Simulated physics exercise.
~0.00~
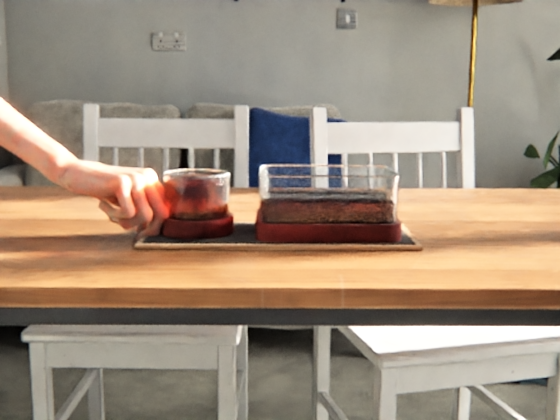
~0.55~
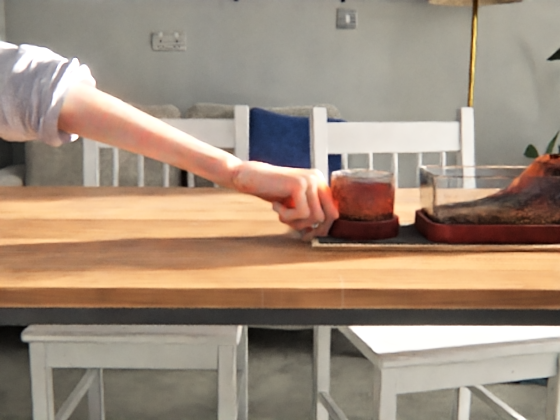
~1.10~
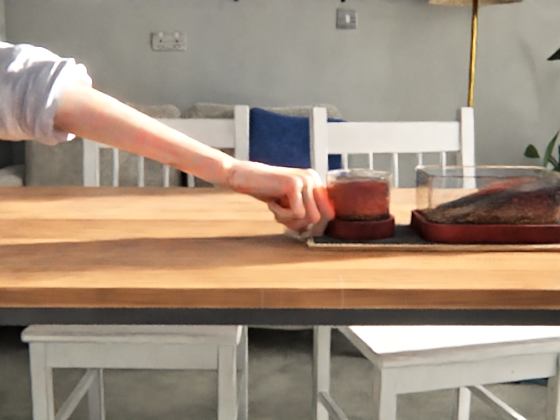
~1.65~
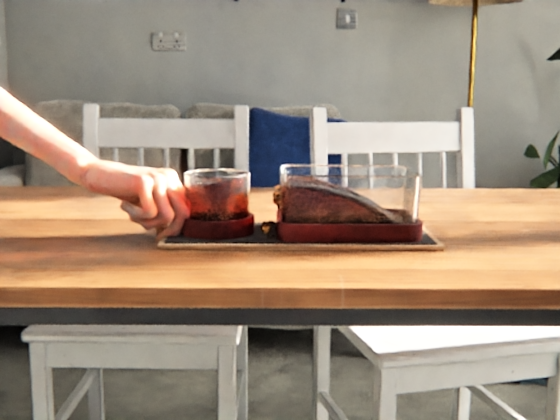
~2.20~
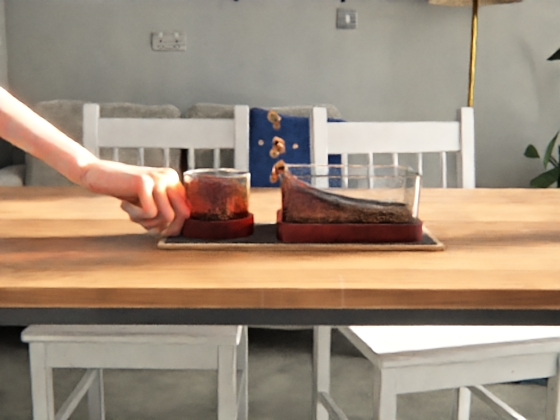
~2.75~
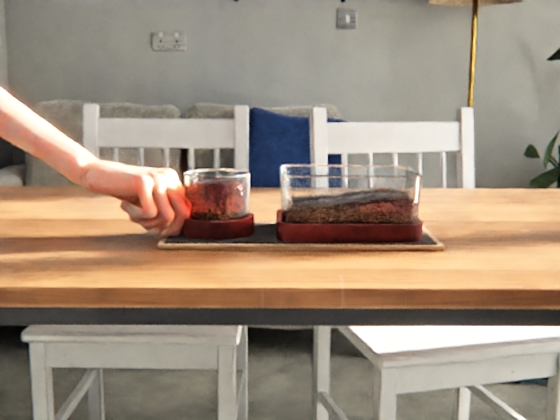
Dark tea sloshing in two open glass containers as a hand slides their tray right, then back left, droplets flying before it rests.
